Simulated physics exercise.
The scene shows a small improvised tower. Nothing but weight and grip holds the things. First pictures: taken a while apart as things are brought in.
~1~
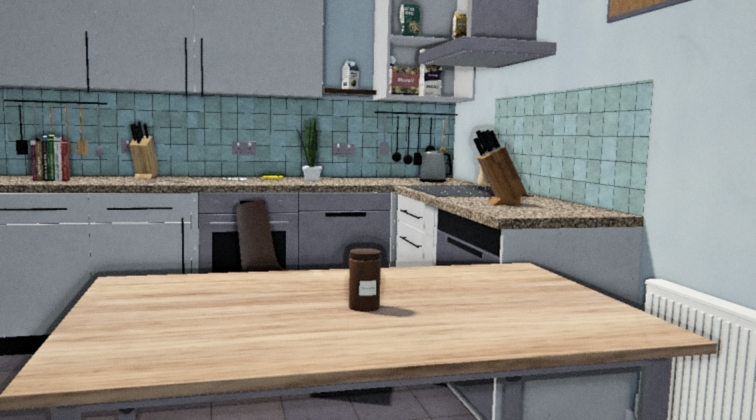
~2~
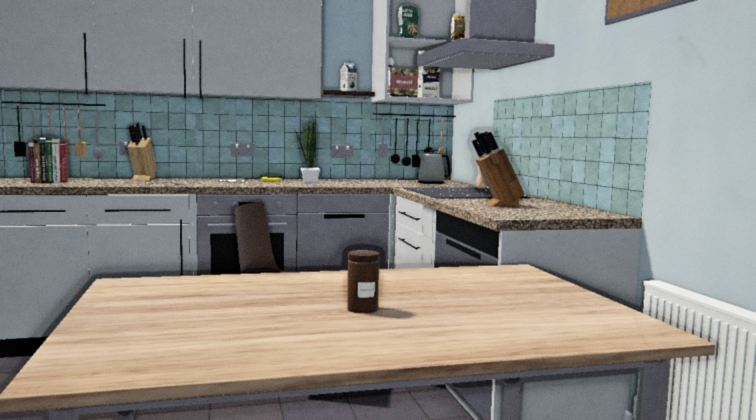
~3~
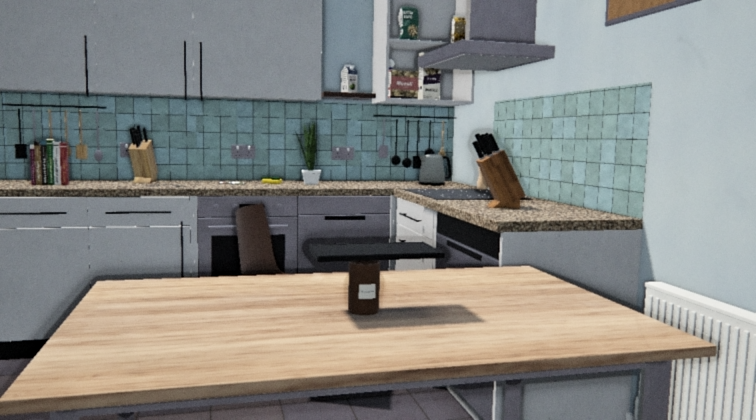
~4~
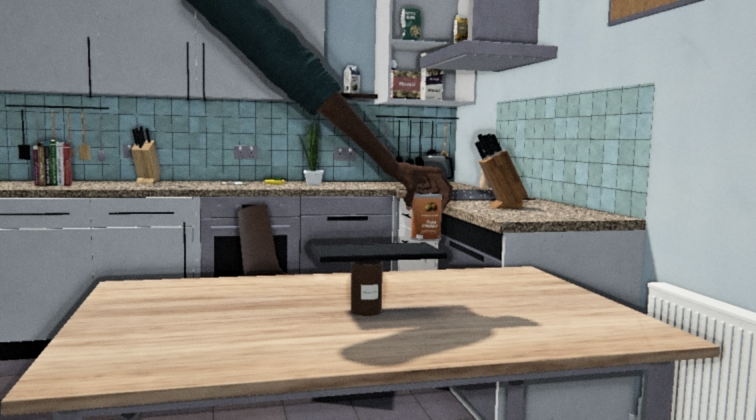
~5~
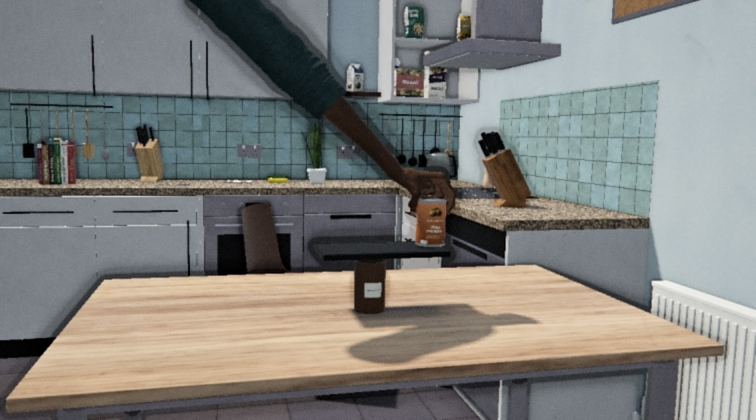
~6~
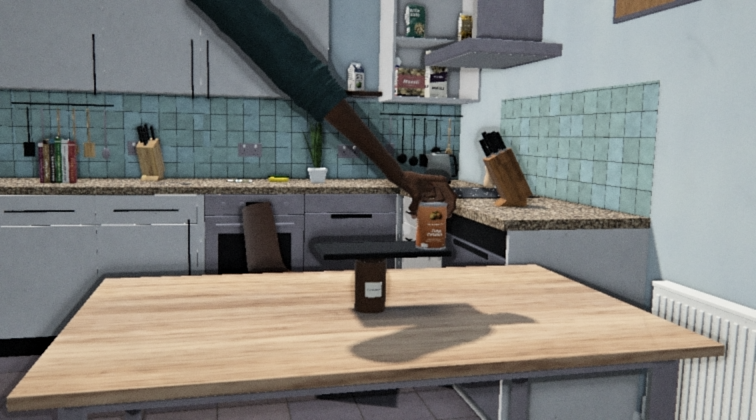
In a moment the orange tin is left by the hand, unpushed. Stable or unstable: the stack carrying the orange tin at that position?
Unstable.
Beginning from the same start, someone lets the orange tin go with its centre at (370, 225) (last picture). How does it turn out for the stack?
Result: The stack stays stable.
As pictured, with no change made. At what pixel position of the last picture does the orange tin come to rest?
Near (487, 295).
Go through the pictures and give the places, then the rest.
In the first frame, the last thing is not in view yet.
In the second frame, the last thing is not in view yet.
In the third frame, the last thing is not in view yet; black lid (375, 251).
The fourth frame shows coming down; orange tin (426, 217); black lid (377, 252).
The fifth frame shows coming down; orange tin (431, 222); black lid (381, 250).
The sixth frame shows in place under the hand; orange tin (431, 226); black lid (381, 249).
Then, 0.30 s after the last picture, orange tin now fallen; black lid tipped 44° from how it was.
Then, 0.50 s after the last picture, black lid tipped 69° from how it was.
Then, 0.90 s after the last picture, black lid now fallen.
At rest, fallen, orange tin and black lid; brown jar in place. Seen from the same camera at the end, orange tin near (487, 296). The stack comes apart.
